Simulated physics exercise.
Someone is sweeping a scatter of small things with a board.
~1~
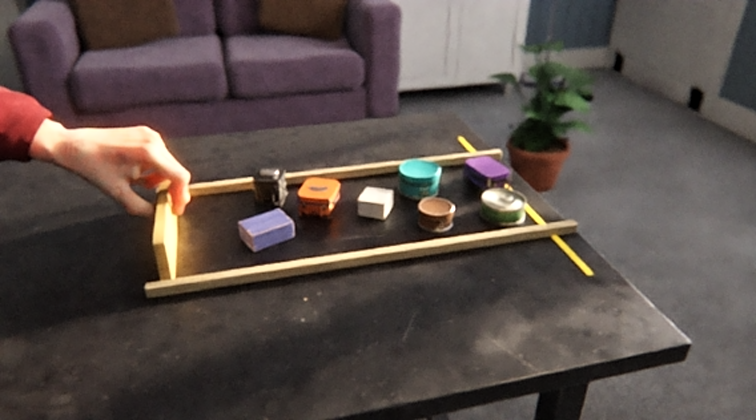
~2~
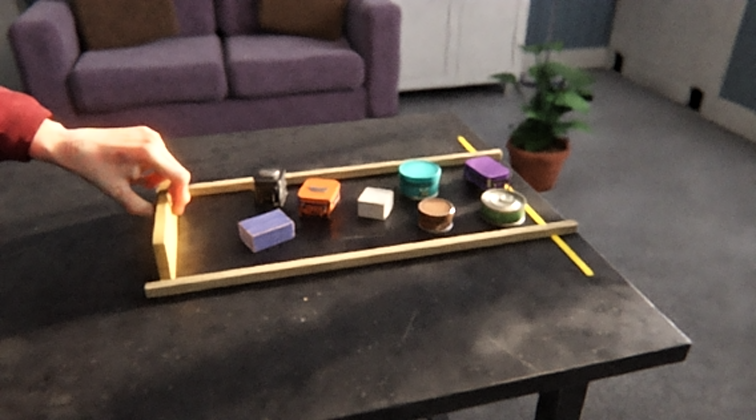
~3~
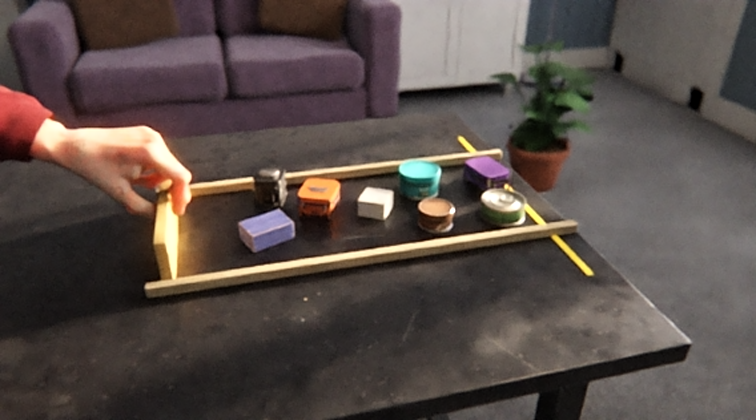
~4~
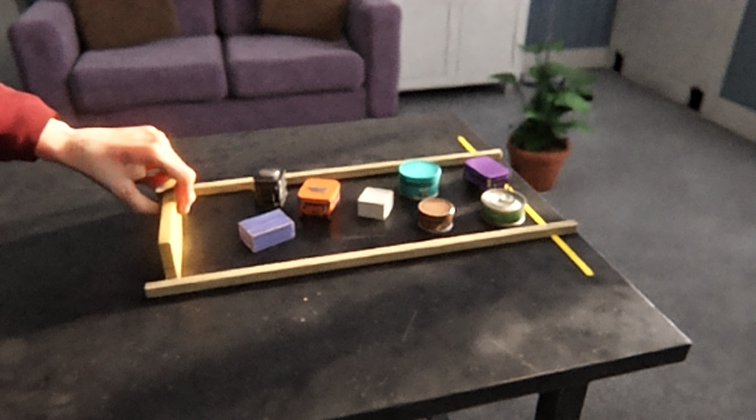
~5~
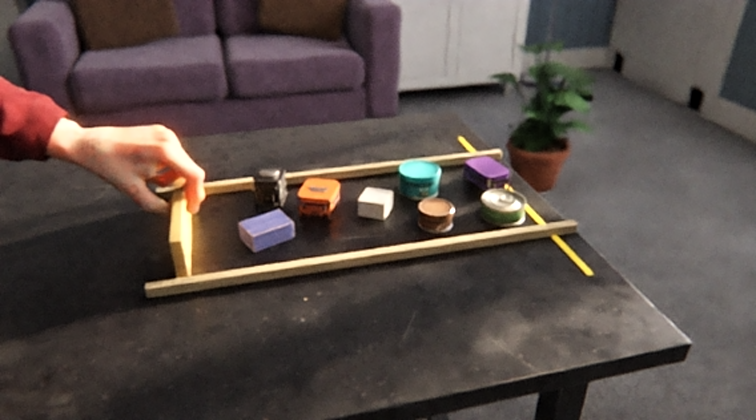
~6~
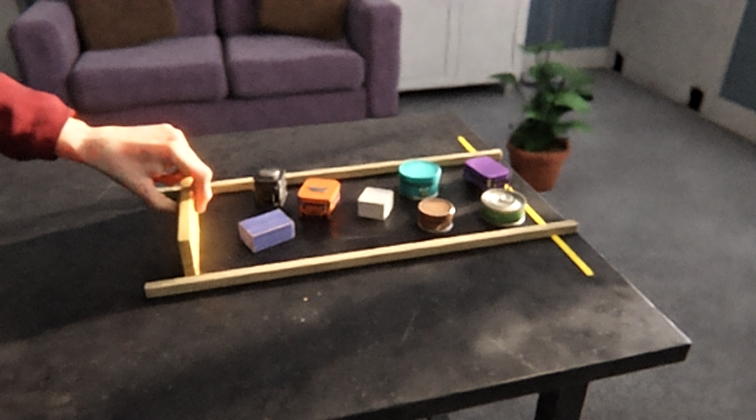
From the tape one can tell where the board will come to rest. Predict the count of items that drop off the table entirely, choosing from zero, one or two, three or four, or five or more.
The push is going to clear five or more off the end.
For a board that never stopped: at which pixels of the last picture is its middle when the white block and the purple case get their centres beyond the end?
Roughly at (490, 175) and roughly at (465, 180).
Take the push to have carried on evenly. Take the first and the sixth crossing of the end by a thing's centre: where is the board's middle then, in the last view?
At (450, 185) for the first, at (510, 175) for the sixth.
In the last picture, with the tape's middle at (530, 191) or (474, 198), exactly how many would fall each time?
It would be 8 and 2.
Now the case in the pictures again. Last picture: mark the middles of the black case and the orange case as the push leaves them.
About (503, 157), and the other about (529, 175).
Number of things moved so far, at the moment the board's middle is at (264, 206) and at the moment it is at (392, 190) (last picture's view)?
2 and 6.
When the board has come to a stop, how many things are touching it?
All in all, 3.
Early on, none off yet; purple case at rest near (487, 176); green tin at rest near (503, 207); turquoise tin at rest near (419, 180).
Finally, the number that fall off is five or more; lost, white block, brown tin, turquoise tin, green tin and purple case.
